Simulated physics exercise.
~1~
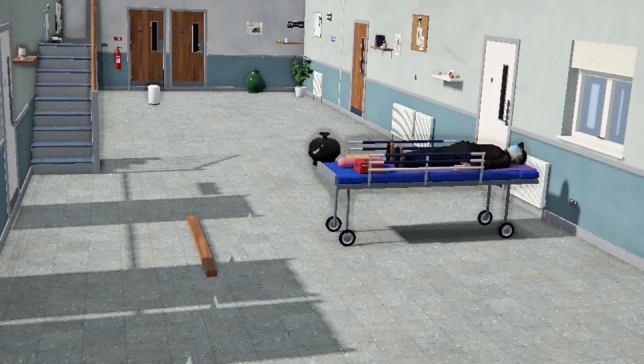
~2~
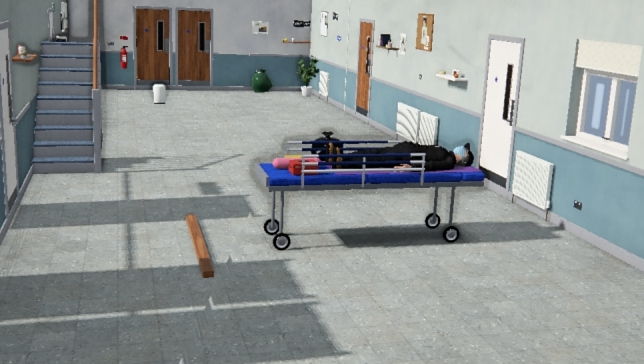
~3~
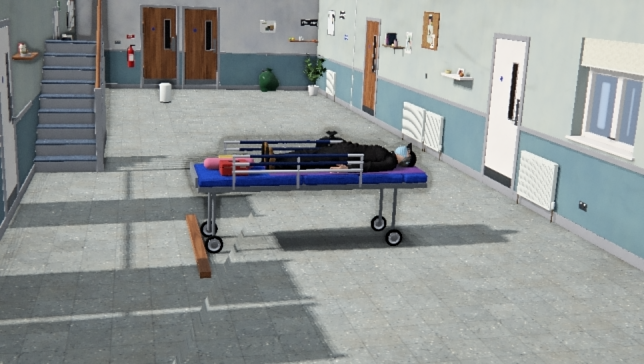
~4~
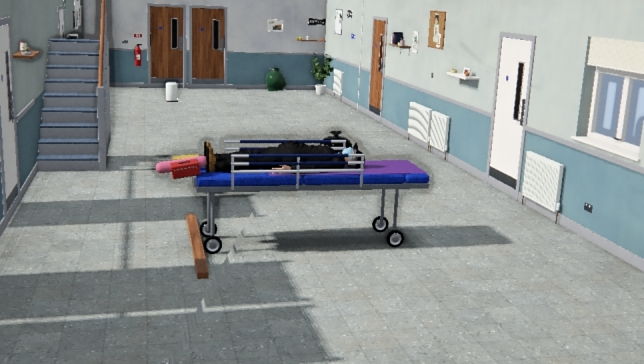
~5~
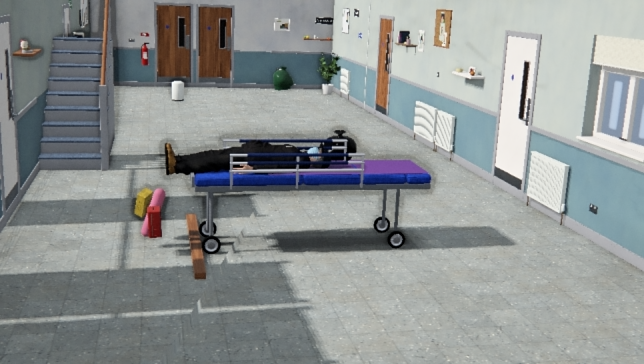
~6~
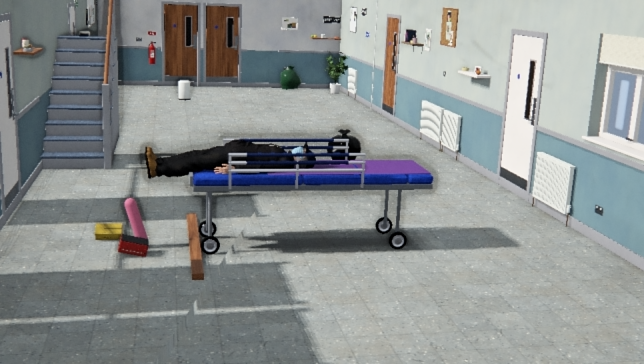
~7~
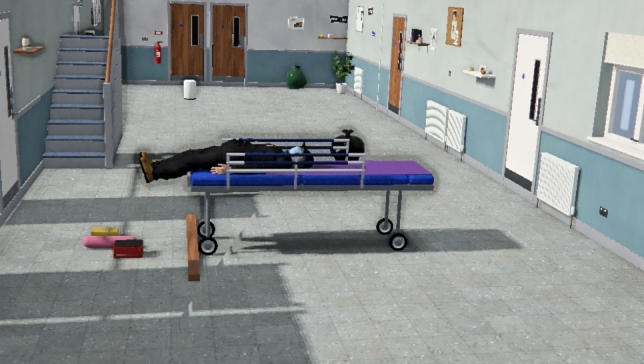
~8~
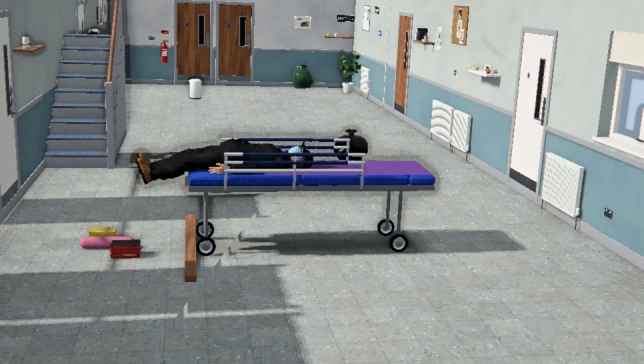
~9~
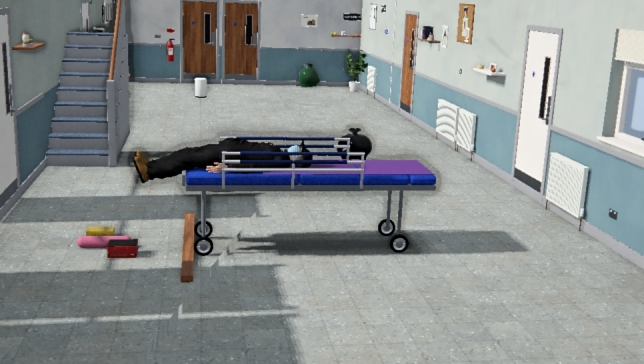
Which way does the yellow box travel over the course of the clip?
It travels to the left, riding along on the trolley and then going off the end and down to the floor.
